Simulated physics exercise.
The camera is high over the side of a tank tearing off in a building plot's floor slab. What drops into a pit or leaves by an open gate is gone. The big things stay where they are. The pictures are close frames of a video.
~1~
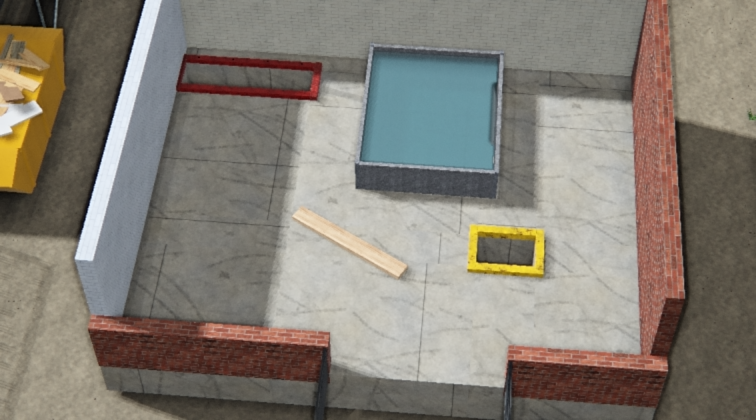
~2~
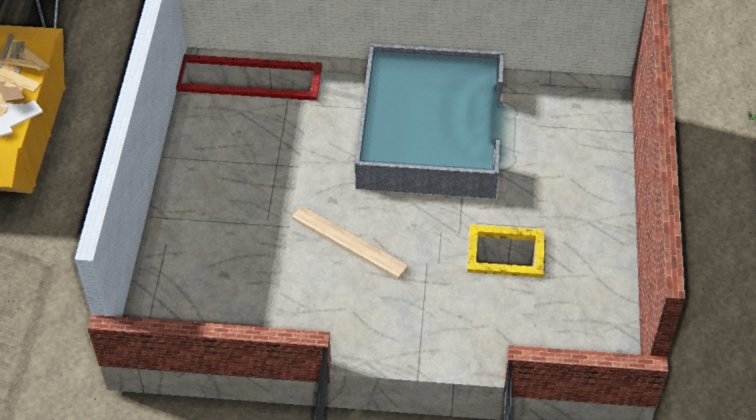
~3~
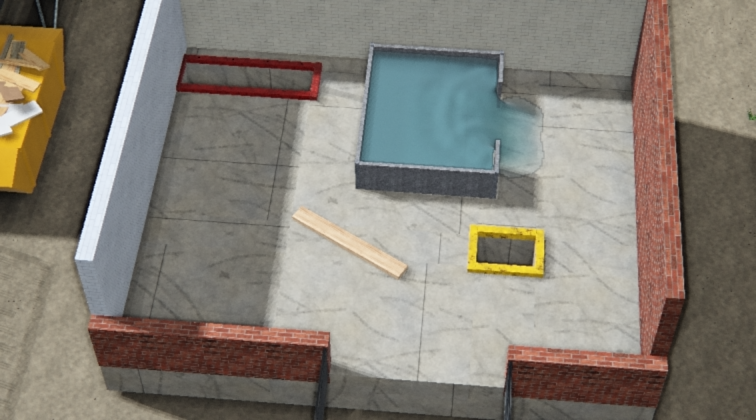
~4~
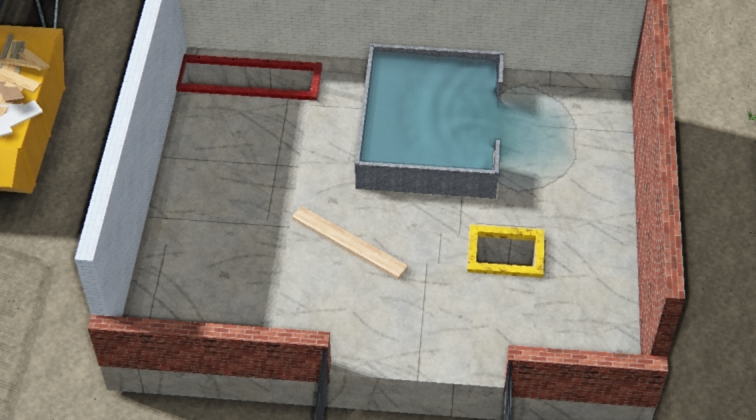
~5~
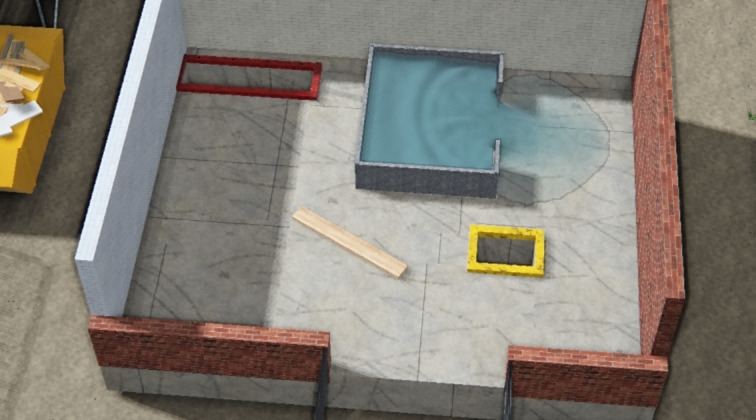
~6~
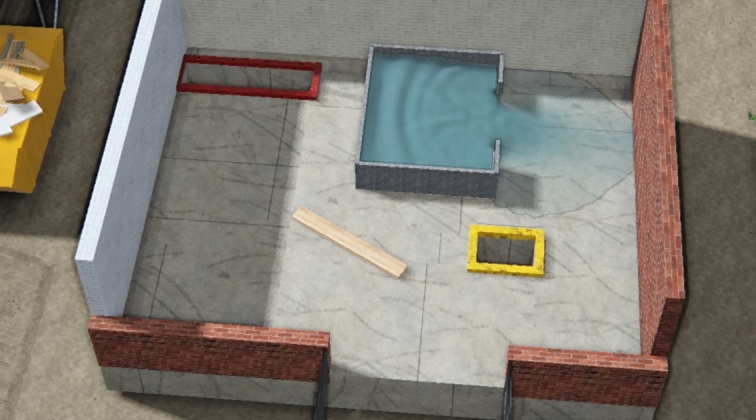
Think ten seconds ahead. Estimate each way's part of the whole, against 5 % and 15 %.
One by one: The gate takes between 5 and 15 %; the yellow pit takes less than 5 %; the red pit takes less than 5 %.
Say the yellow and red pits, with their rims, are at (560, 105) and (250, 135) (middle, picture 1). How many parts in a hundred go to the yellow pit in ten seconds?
Parts in a hundred: Yellow 12.
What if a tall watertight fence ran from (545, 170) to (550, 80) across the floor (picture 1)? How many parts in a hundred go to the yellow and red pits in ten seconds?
Roughly, in per cent: Yellow 10, red 6.
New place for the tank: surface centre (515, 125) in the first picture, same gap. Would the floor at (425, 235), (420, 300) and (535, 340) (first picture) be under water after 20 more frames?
In that order: Clear, dry, under water.
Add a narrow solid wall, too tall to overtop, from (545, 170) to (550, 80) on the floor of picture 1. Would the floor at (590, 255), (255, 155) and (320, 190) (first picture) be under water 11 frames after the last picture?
As listed: Awash, clear, clear.
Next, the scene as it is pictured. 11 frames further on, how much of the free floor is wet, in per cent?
About 20 per cent.
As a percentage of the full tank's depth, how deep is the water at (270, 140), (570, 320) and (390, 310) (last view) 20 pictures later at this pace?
About 0, 8 and 0 per cent.
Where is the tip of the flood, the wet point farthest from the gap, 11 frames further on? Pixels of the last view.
Close to (639, 351).
A moment on, water covers 15 % of the floor; the gate 0 %, the yellow pit 0 %, the red pit 0 %.
Next, water covers 20 % of the floor; the gate 0 %, the yellow pit 0 %, the red pit 0 %.
Then, water covers 30 % of the floor; the gate 0 %, the yellow pit 0 %, the red pit 0 %.
Later, water covers 50 % of the floor; the gate 2 %, the yellow pit 0 %, the red pit 0 %.
In the end, water covers 85 % of the floor; the gate 8 %, the yellow pit 0 %, the red pit 1 %.
